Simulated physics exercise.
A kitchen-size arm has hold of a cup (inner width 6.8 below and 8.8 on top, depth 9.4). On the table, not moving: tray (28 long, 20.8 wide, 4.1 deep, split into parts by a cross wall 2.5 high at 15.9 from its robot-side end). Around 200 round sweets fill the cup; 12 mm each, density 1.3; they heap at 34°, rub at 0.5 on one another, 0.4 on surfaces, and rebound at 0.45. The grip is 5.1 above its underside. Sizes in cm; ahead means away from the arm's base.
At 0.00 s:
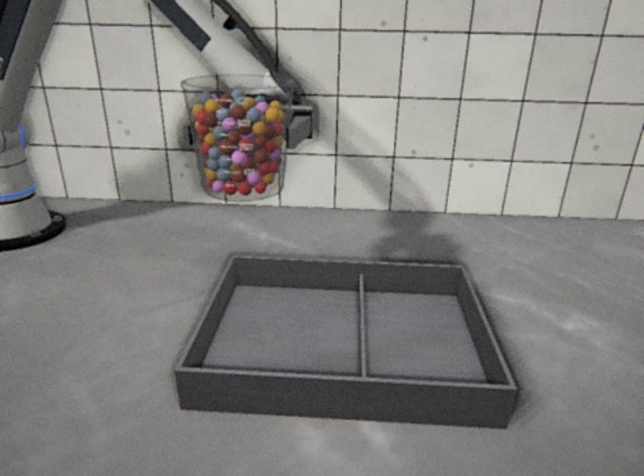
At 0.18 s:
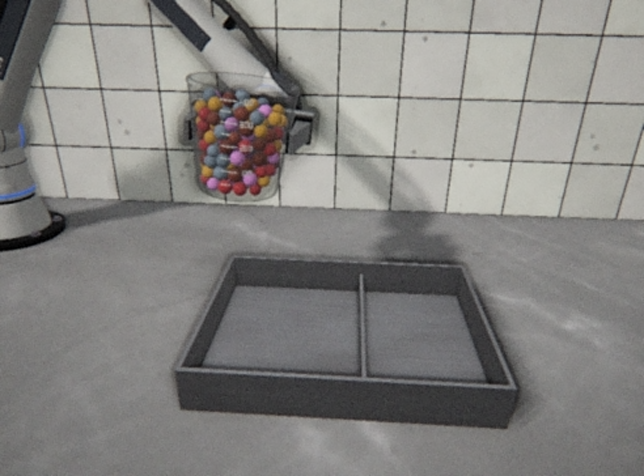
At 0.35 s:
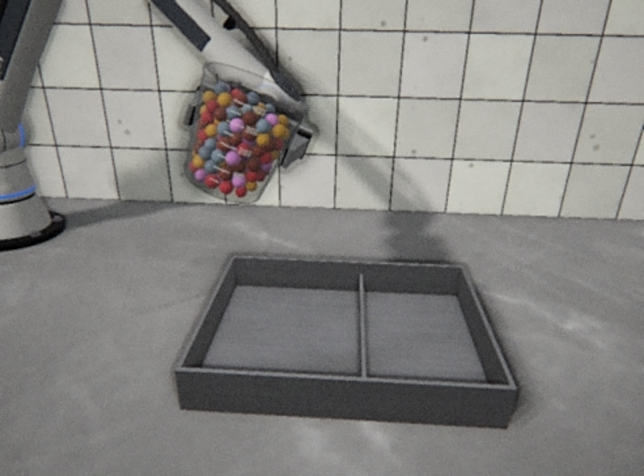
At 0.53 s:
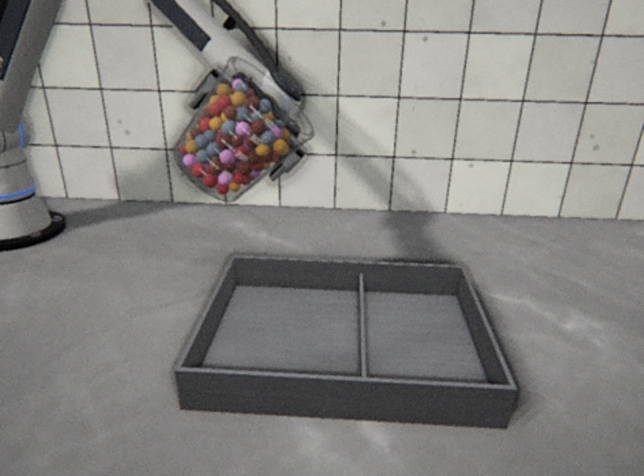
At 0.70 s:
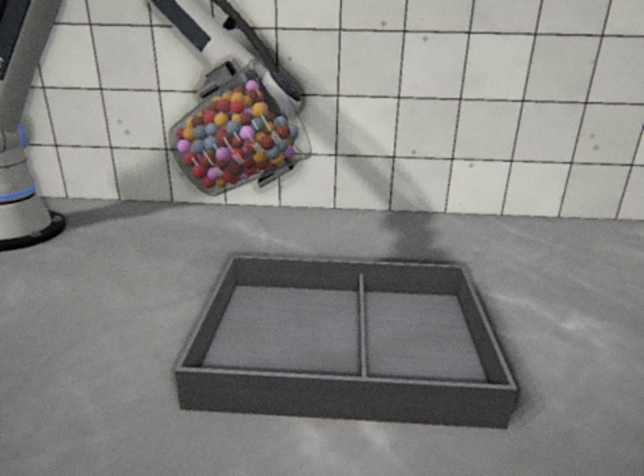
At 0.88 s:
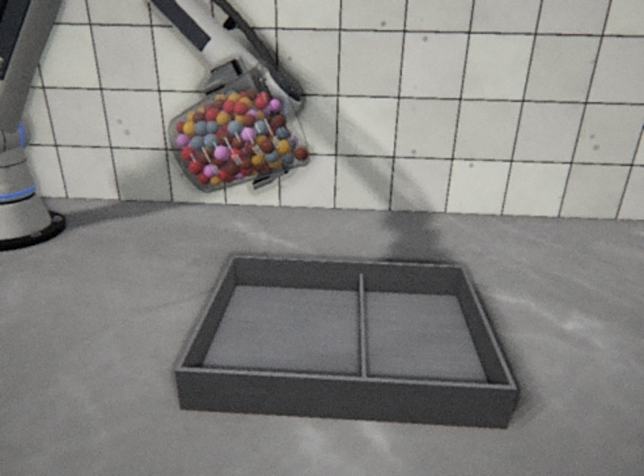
A robot arm held a clear cup full of colorful round sweets above a gray, two-part tray, then steadily tilted it far over to the right as the sweets shifted inside.
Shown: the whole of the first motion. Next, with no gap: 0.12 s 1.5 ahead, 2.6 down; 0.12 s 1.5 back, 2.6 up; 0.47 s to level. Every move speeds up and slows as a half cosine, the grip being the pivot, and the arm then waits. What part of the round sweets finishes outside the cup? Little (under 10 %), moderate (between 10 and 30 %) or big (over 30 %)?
Outside the cup the share is little, under 10 %.
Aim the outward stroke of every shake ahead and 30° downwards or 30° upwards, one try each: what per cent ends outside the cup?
About 10 and 20 per cent.
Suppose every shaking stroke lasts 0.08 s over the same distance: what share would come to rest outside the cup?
In that case some 5 per cent.
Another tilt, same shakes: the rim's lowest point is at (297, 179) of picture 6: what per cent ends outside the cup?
About 30 per cent.
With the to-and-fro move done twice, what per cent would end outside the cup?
Then about 5 per cent.
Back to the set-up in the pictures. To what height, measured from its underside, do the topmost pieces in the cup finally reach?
About 9.5 cm.
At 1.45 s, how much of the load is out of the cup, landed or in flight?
Some 0 per cent.
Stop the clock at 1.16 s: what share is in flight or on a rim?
Some 1 per cent.
After 1.16 s, tilted 64° forward, highest piece 25 above the table; 199 in the cup, 3 in flight or on a rim.
After 1.45 s, tilted 14° forward, highest piece 26 above the table; 198 in the cup, 3 in the robot-side part, 1 in the far-side part.
After 1.79 s, level, highest piece 27 above the table; 198 in the cup, 3 in the robot-side part, 1 in the far-side part.
After 2.84 s, level, highest piece 27 above the table; 198 in the cup, 3 in the robot-side part, 1 in the far-side part.
In the end, 198 in the cup, 3 in the robot-side part, 1 in the far-side part. That is 2 % outside the cup.
